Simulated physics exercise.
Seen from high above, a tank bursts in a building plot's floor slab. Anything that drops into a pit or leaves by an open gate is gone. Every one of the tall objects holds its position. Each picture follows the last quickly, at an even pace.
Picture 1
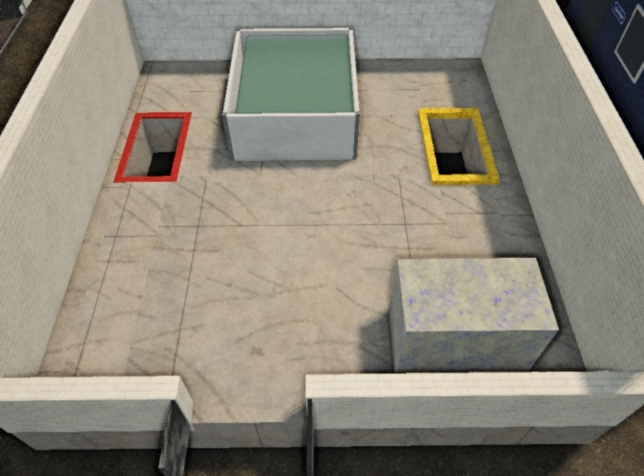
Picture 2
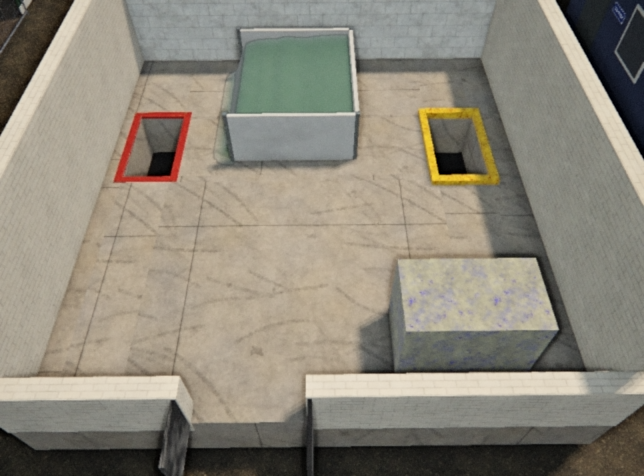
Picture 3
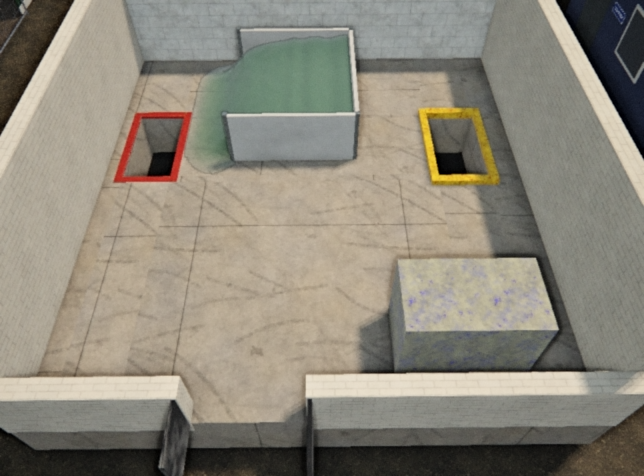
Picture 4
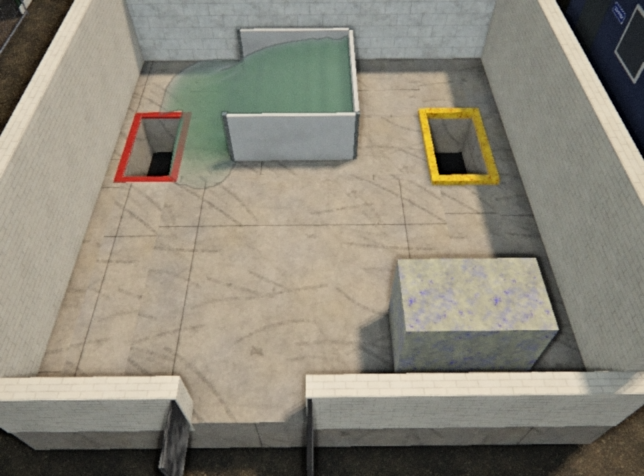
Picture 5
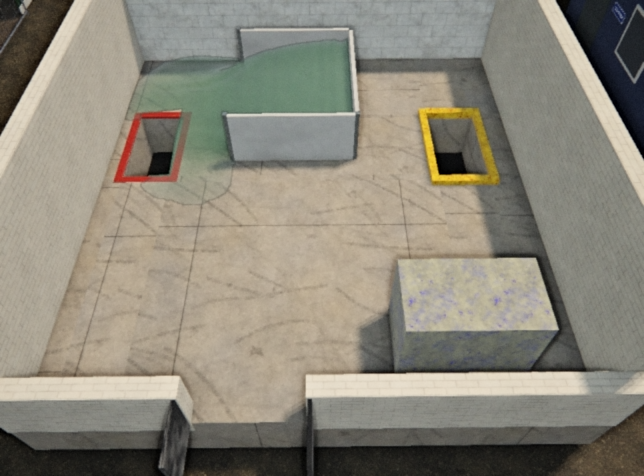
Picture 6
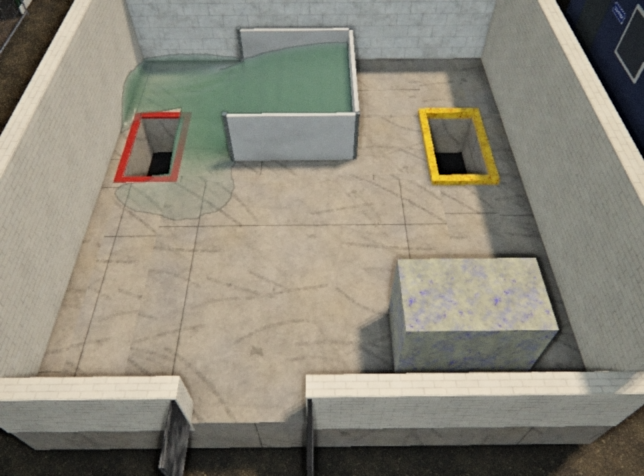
We see a walled plot with a tank of green water, red- and yellow-rimmed pits and a pale block; the tank's left side opens and water spreads left across the floor, around the red-rimmed pit and to the left wall.
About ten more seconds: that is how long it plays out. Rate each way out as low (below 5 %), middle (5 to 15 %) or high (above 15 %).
Ratings - gate: Low; yellow pit: Low; red pit: High.
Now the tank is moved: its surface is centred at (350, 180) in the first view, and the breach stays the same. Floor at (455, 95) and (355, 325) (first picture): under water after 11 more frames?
First spot not reached, second spot not reached.
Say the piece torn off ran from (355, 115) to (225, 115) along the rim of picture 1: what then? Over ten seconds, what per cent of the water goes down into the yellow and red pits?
In percent: Yellow 2, red 10.
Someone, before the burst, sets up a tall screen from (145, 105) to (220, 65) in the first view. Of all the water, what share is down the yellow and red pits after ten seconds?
I'd say yellow collects roughly 0 % while red collects roughly 75 %.
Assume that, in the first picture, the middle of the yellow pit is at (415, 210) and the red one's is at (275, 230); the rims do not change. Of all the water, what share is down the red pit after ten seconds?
Red: About 10 %.
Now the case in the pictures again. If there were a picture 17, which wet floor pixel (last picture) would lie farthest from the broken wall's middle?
The front should reach about (44, 359).
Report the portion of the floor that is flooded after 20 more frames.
By my count, 35 percent.
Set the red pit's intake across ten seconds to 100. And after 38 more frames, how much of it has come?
Close to 90 %.
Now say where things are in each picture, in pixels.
In the first frame, still water in the water tank at (293, 73).
In the second frame, water pours out at (239, 101) and has run to (230, 163).
In the third frame, water pours out at (239, 102) and has run to (203, 168).
In the fourth frame, water pours out at (239, 104) and has run to (200, 185).
In the fifth frame, the front is at (170, 61), out from the gap at (240, 104).
In the sixth frame, water pours out at (240, 105) and has run to (145, 61).
A moment on, water covers 20 % of the floor; the gate 0 %, the yellow pit 0 %, the red pit 19 %.
Next, water covers 20 % of the floor; the gate 0 %, the yellow pit 0 %, the red pit 35 %.
Then, water covers 35 % of the floor; the gate 0 %, the yellow pit 0 %, the red pit 52 %.
Later, water covers 55 % of the floor; the gate 0 %, the yellow pit 0 %, the red pit 63 %.
In the end, water covers 70 % of the floor; the gate 1 %, the yellow pit 0 %, the red pit 70 %.
